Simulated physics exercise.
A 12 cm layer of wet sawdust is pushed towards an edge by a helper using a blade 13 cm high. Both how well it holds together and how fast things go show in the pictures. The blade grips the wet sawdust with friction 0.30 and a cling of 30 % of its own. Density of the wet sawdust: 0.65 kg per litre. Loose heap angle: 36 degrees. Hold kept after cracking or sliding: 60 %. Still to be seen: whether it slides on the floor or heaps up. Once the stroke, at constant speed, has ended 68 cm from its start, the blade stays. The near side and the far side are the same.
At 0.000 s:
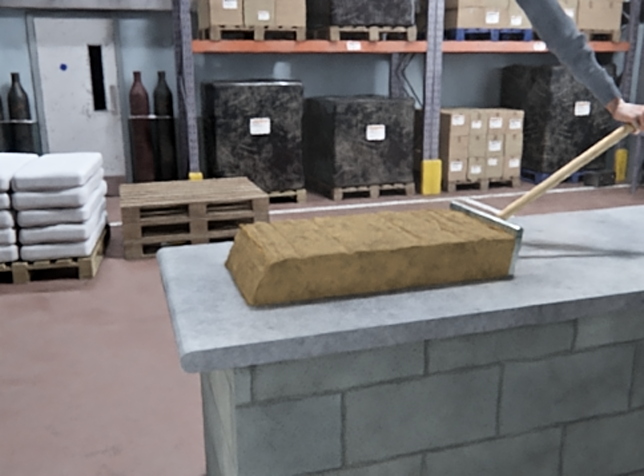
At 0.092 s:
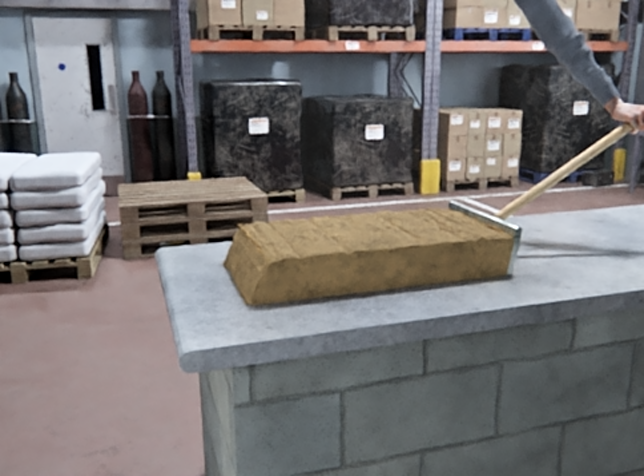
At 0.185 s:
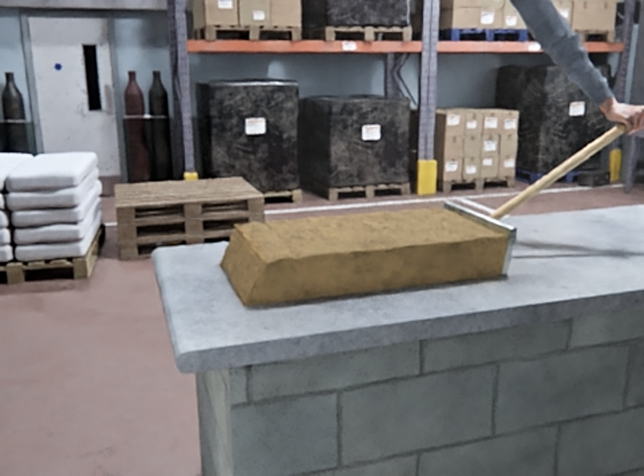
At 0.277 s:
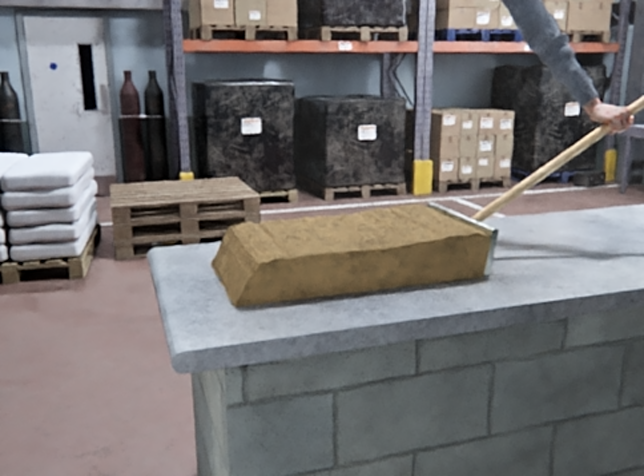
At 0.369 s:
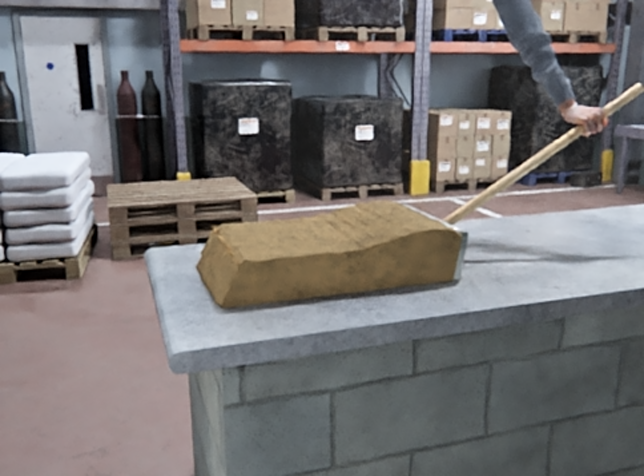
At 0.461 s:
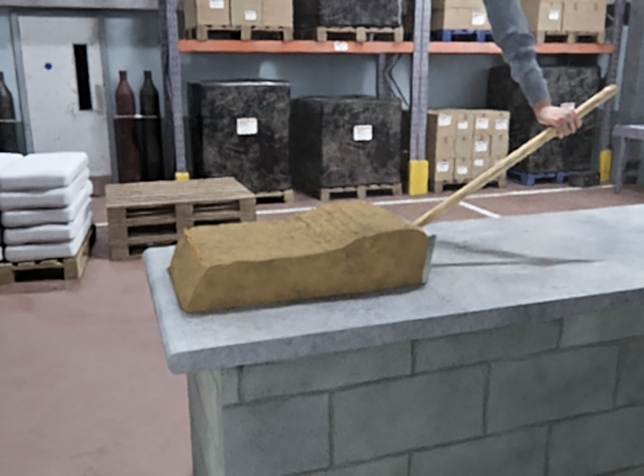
An arm pushes a block of brown material leftward along a grey slab with a long-handled blade.
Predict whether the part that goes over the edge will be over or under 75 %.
It will be under.
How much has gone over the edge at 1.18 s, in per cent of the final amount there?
90 per cent.
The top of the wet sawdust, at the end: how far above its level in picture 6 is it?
The gap comes to about 0 centimetres.
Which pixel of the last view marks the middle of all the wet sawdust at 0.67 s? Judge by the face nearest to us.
I'd put it at around pixel (240, 282).
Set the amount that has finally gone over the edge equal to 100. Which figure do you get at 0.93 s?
Looks like roughly 40 %, give or take.
By 0.67 s, 0 % has gone over the edge.
By 0.93 s, 29 % has gone over the edge.
By 1.18 s, 58 % has gone over the edge.
By 1.43 s, 64 % has gone over the edge.
By 1.91 s, at the end, 65 % has gone over the edge.
